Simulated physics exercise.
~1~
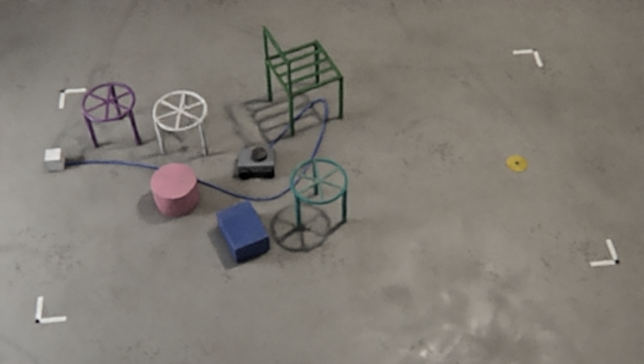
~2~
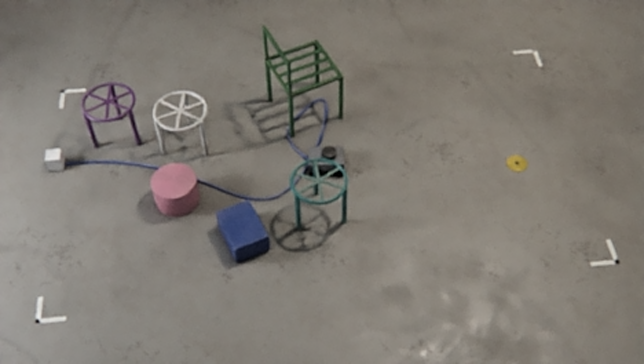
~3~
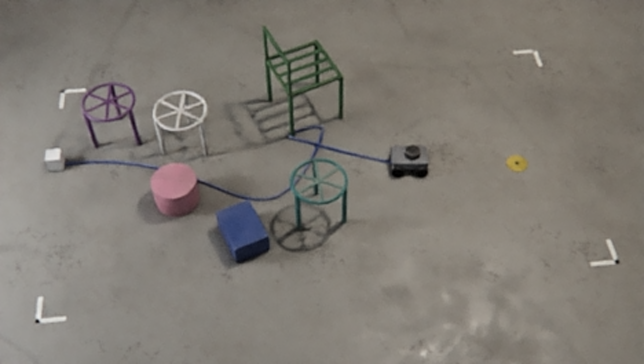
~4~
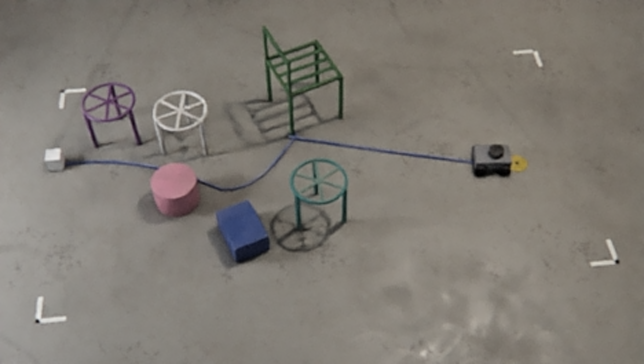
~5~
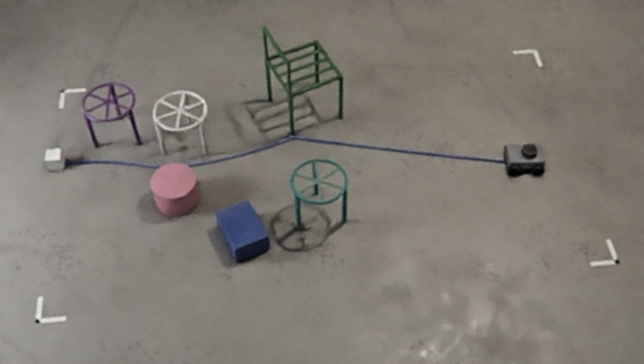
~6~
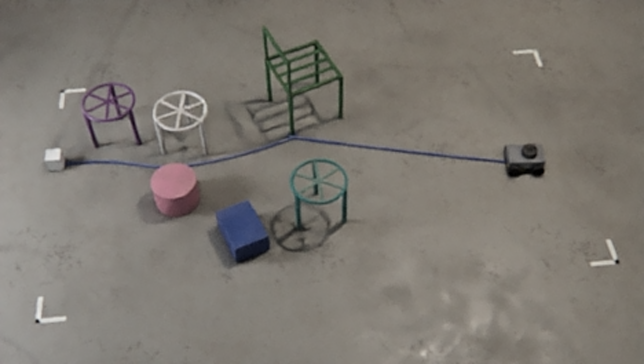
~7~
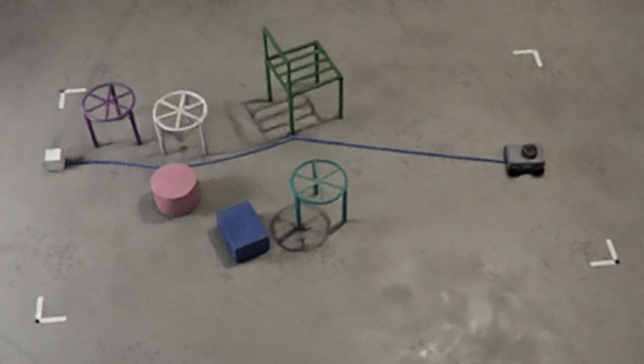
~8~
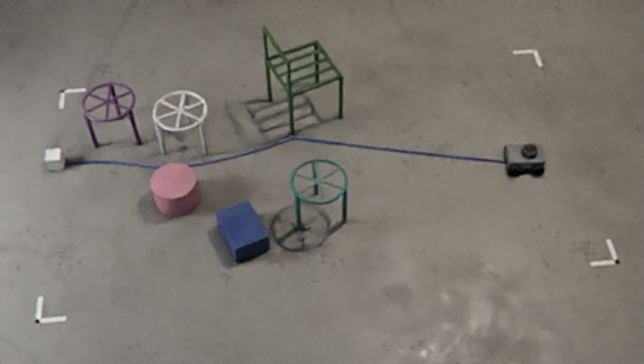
A small dark cart rolled right across the grey floor to the yellow mark, pulling its blue lead nearly straight past the stools, pink tub, blue crate and green chair, then stopped and stayed there, while everything around it kept its place.
